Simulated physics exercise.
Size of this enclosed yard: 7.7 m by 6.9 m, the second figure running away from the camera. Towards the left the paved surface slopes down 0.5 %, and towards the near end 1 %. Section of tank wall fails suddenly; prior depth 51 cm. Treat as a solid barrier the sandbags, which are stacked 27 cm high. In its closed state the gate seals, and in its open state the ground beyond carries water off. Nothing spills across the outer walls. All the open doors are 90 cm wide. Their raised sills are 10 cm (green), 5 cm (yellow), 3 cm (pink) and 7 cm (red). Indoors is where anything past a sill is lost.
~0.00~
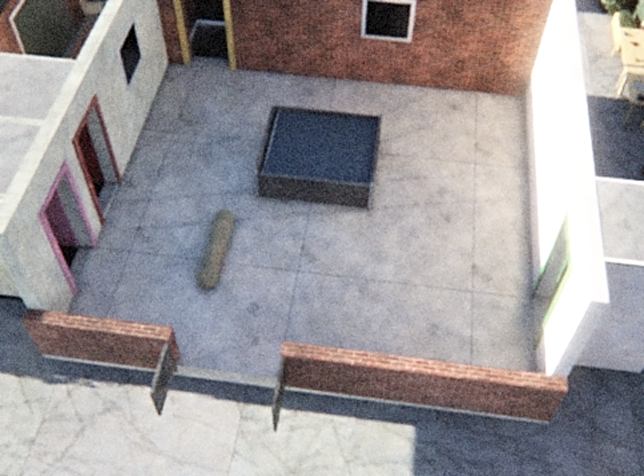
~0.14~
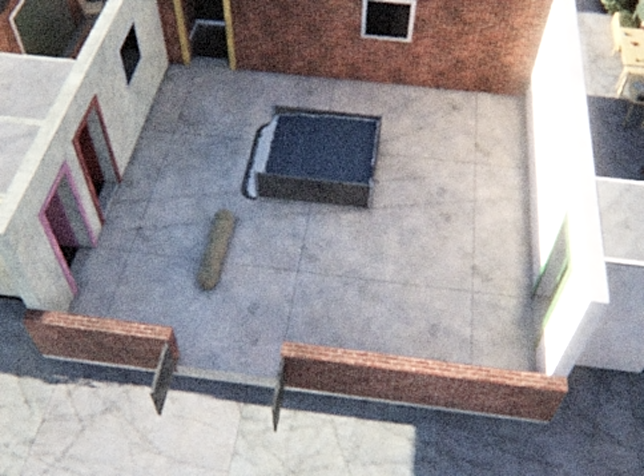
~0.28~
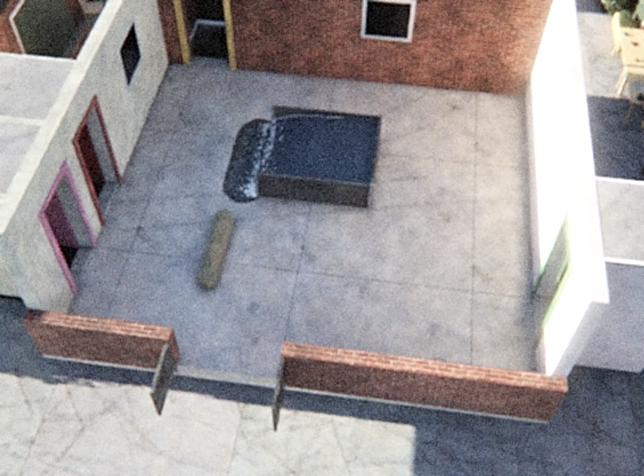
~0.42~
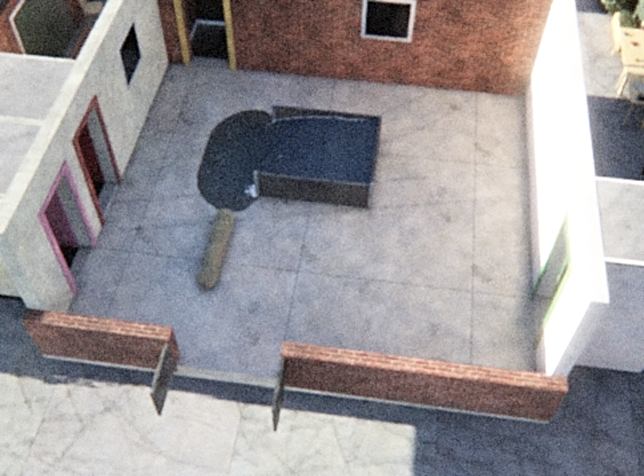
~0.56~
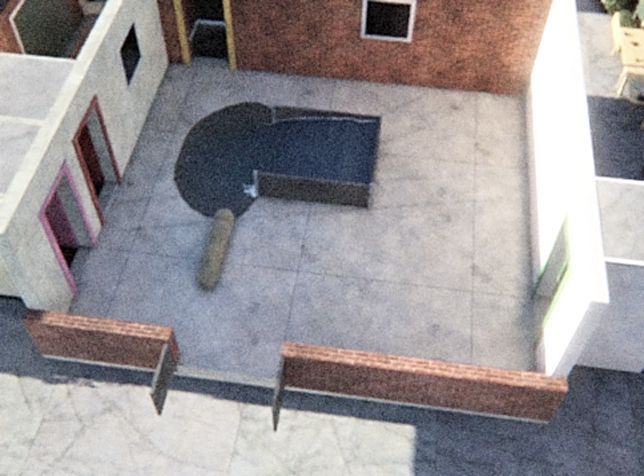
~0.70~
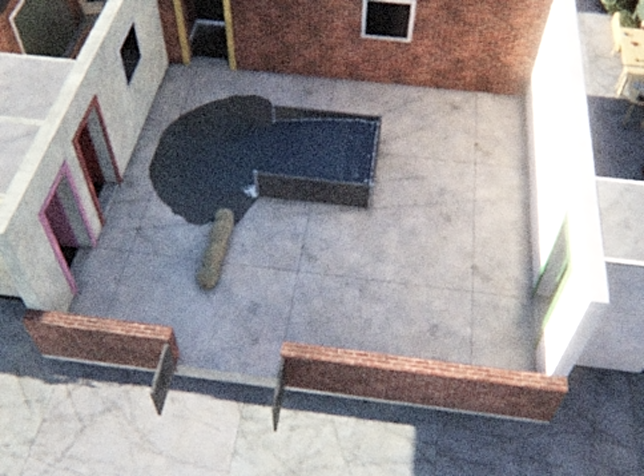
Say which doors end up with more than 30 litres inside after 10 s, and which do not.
Green door not more than 30 litres inside, yellow door more than 30 litres inside, pink door more than 30 litres inside, red door more than 30 litres inside.
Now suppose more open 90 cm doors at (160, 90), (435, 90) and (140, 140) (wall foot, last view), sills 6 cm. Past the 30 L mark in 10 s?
Check each in turn: The first succeeds, the second fails, the third succeeds.
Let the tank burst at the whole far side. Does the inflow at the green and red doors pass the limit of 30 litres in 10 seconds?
Log - green: Threshold not reached, red: Threshold not reached.
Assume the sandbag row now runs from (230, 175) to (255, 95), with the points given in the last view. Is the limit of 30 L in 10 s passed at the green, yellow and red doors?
Green within the limit, yellow within the limit, red beyond the limit.
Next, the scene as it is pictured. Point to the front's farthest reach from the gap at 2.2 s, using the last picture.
I'd mark it close to (77, 290).
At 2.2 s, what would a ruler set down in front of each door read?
You'd see green at 0 cm, yellow at 6 cm, pink at 7 cm and red at 19 cm.
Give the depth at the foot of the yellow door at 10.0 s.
2.5 cm.
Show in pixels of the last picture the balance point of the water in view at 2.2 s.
Close to (226, 156) in the last picture.
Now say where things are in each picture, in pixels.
The first frame shows the tank at (320, 147) is whole and still, 51 cm deep.
In the second frame, water pours out at (267, 154) and has run 0.9 m, to (249, 194); typically 7 cm deep outside, 51 cm at the tank's back.
In the third frame, water pours out at (268, 155) and has run 1.1 m, to (238, 198); typically 9 cm deep outside, 51 cm at the tank's back.
In the fourth frame, the front is at (214, 200), 1.4 m from the gap at (268, 155); 2.4 m2 of floor is under water; 51 cm left at the back of the tank.
In the fifth frame, water pours out at (268, 156) and has run 1.7 m, to (179, 179); typically 6 cm deep outside, 50 cm at the tank's back.
In the sixth frame, the front is at (154, 169), 2.2 m from the gap at (268, 155); 5.1 m2 of floor is under water; 43 cm left at the back of the tank.
After 1.4 s water covers 20 % of the floor and is deepest (29 cm) near (132, 153); green door not reached, yellow door not reached, pink door not reached, red door 14 cm at the sill, 2 L in.
After 2.2 s water covers 25 % of the floor and is deepest (32 cm) near (168, 64); green door not reached, yellow door 6 cm at the sill, 0 L in, pink door 7 cm at the sill, 0 L in, red door 19 cm at the sill, 34 L in.
After 3.5 s water covers 30 % of the floor and is deepest (24 cm) near (166, 69); green door not reached, yellow door 15 cm at the sill, 39 L in, pink door 8 cm at the sill, 18 L in, red door 15 cm at the sill, 92 L in.
After 6.0 s water covers 55 % of the floor and is deepest (14 cm) near (58, 336); green door not reached, yellow door 8 cm at the sill, 103 L in, pink door 5 cm at the sill, 39 L in, red door 8 cm at the sill, 115 L in.
After 10.0 s water covers 75 % of the floor and is deepest (10 cm) near (58, 336); green door not reached, yellow door 2 cm at the sill, 109 L in, pink door 7 cm at the sill, 67 L in, red door 5 cm at the sill, 117 L in.
